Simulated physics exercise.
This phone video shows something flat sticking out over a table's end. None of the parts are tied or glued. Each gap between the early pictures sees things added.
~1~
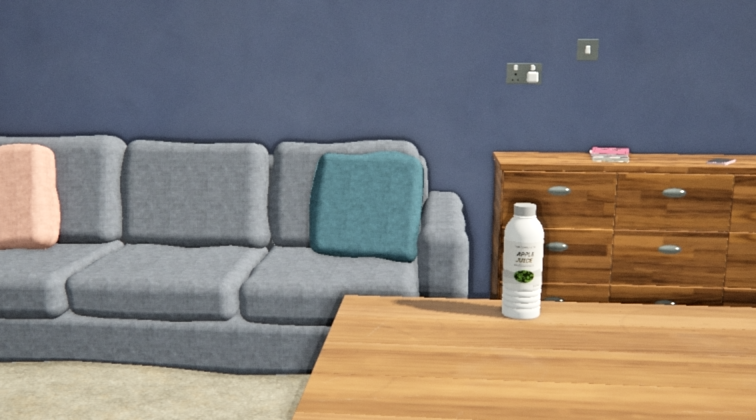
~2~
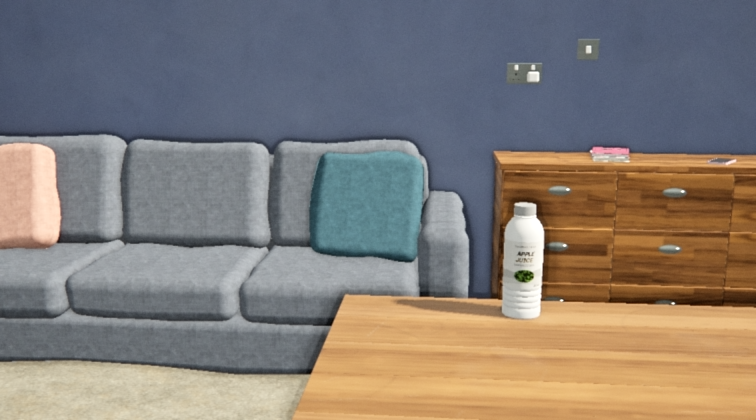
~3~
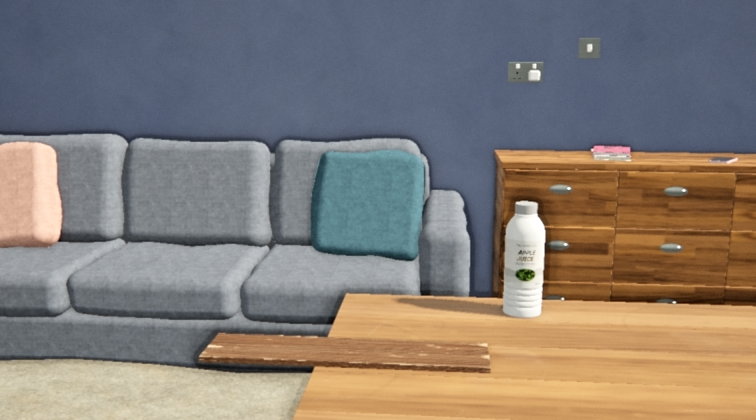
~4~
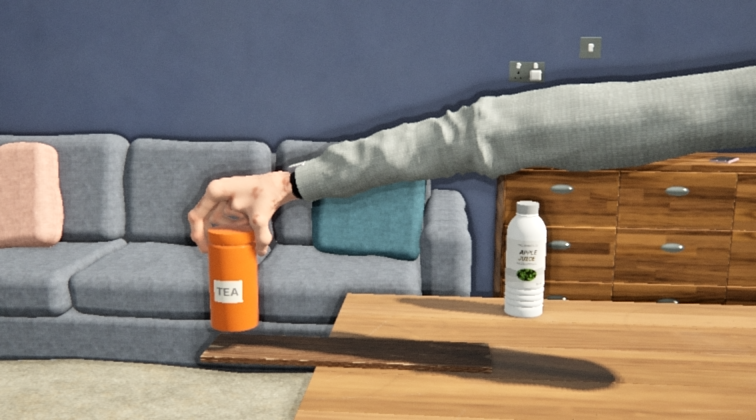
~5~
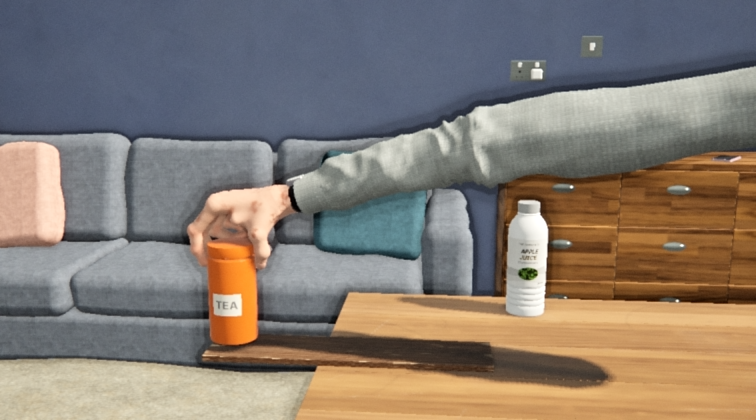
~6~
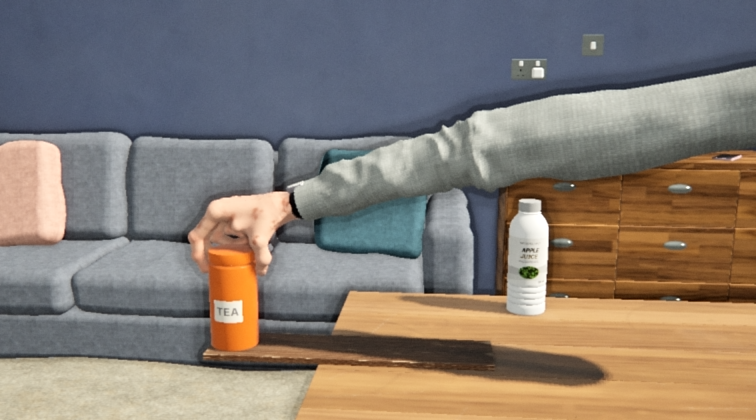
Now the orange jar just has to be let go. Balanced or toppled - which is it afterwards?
Toppled.
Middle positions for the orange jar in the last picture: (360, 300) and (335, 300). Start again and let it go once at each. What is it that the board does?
The first time it does not fall; the second time it does not fall.
Then, 0.40 s later than the last frame, orange jar now down on the floor or falling; brown board tilted by 63°.
Then, 0.60 s later than the last frame, brown board now down on the floor or falling.
Then, 0.90 s later than the last frame, things are still on the move.
When it is over, down on the floor or falling, orange jar and brown board; white bottle as before. The board tips off the edge.
